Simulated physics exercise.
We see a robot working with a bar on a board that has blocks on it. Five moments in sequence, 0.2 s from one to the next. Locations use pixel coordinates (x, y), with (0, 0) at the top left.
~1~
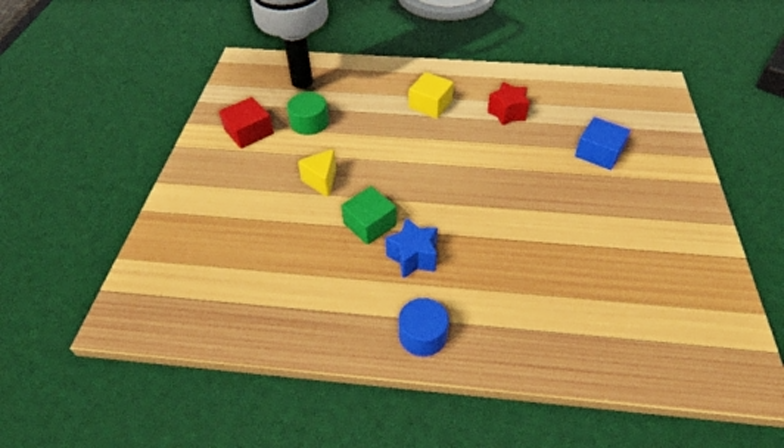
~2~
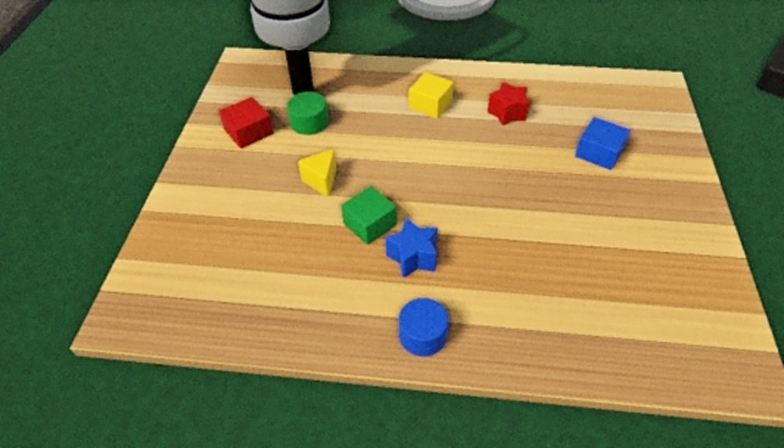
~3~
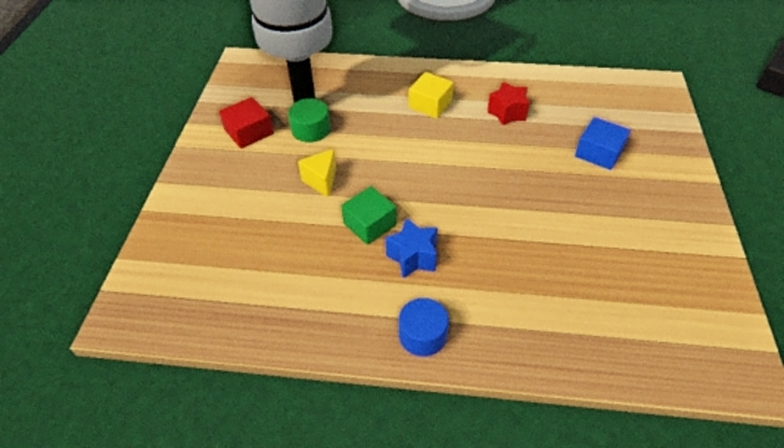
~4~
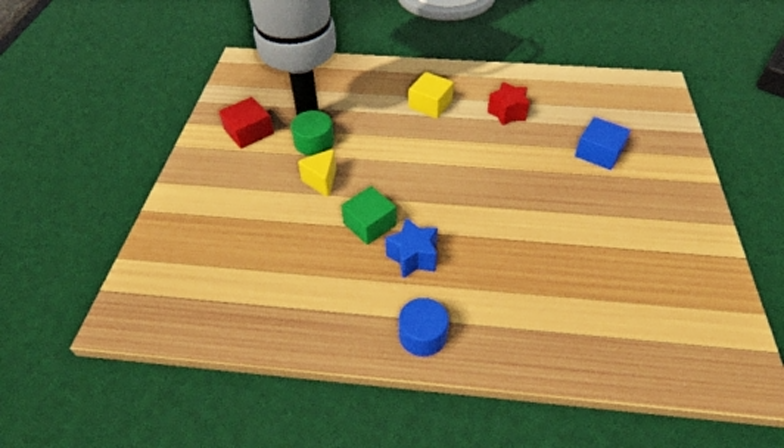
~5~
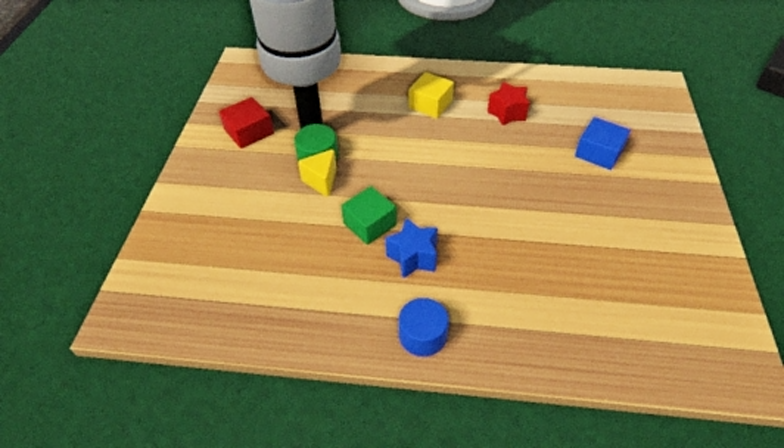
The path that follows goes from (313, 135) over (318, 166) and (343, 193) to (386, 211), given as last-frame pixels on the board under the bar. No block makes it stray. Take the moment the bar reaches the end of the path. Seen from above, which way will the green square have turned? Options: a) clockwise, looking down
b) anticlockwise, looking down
b (anticlockwise, looking down)
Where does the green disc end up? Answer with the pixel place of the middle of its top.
At pixel (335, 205).
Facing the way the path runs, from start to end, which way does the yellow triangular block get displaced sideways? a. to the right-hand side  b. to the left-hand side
The one that fits is a, to the right-hand side.
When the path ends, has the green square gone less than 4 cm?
I expect so.
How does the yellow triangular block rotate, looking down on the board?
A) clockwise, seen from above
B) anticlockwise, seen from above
A: Clockwise, seen from above.
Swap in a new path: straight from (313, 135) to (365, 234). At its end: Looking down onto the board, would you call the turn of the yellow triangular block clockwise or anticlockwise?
In a top view, it turns clockwise.
On the path given first. One third of the way, bar (317, 159); green disc (325, 169); yellow triangular block (329, 195), turned 20° clockwise.
Two thirds of the way, bar (343, 186); green disc (335, 201); yellow triangular block (325, 231), turned 20° clockwise; green square (377, 213), turned 40° anticlockwise.
At the end, bar (386, 204); green disc (335, 205); yellow triangular block (324, 235), turned 25° clockwise; green square (379, 217), turned 45° anticlockwise; blue star block unmoved.
